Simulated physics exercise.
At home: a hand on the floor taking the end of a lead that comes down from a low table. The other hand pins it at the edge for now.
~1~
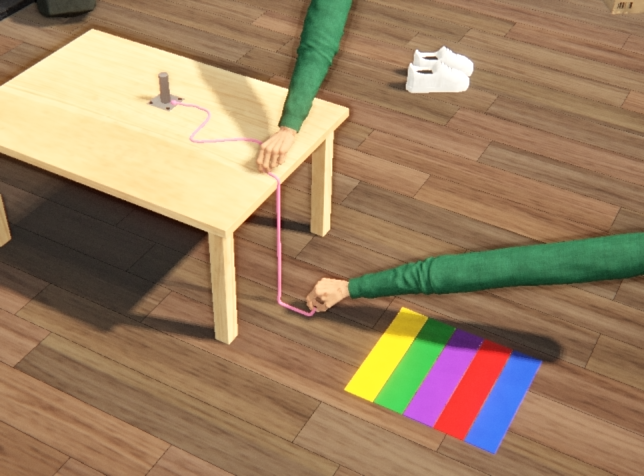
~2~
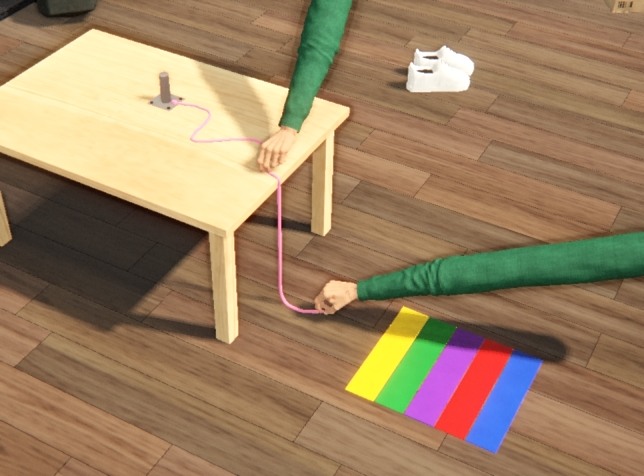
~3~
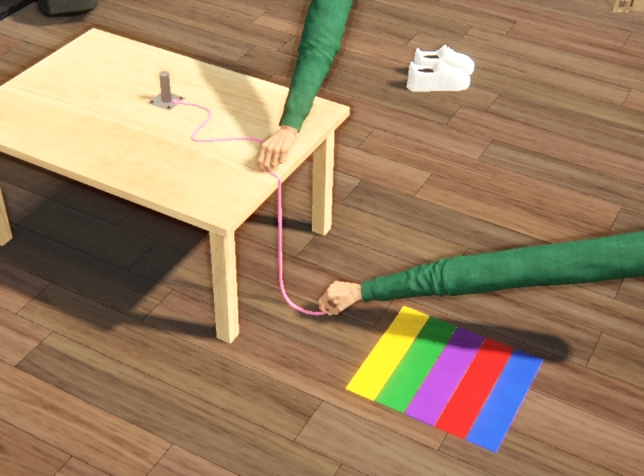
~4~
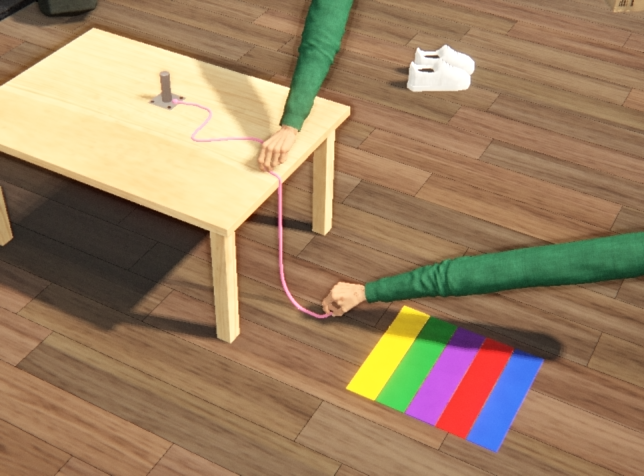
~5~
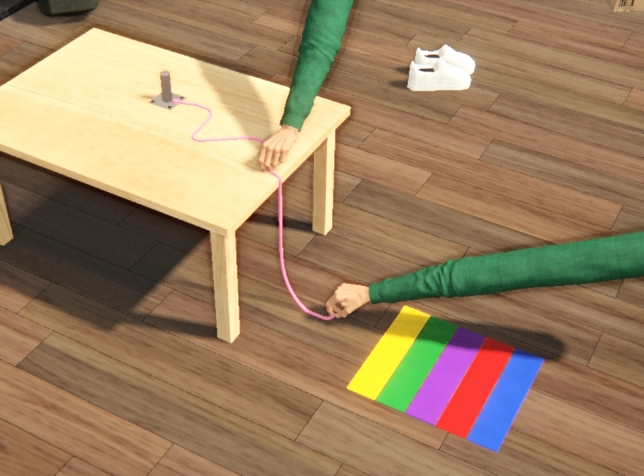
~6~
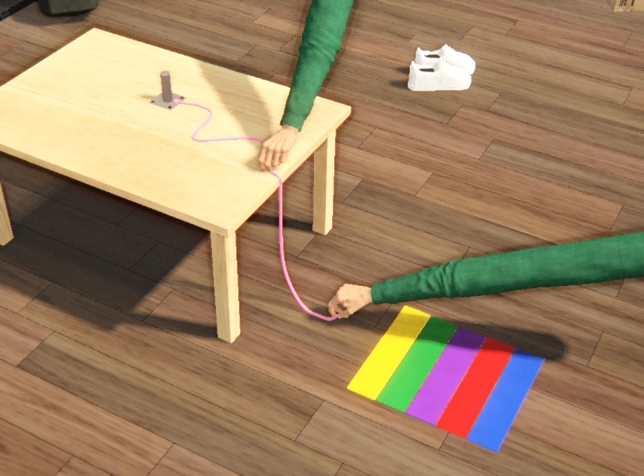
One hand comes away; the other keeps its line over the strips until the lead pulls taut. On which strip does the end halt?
It gets as far as the red strip.
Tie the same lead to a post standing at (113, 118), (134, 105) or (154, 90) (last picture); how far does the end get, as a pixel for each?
Near (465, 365), (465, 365) and (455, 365).
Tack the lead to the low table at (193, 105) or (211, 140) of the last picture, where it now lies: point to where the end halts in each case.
Near (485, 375) and (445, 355).
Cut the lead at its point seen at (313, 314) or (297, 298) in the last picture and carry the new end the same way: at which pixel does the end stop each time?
Near (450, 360) and (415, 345).
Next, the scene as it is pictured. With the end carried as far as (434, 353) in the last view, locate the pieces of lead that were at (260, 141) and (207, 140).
The first at (287, 169), the second at (249, 146).
Soon after, end near (434, 353); over green.
After that, end near (469, 367); over red.
At the stop, end near (489, 375); over red. The red one.
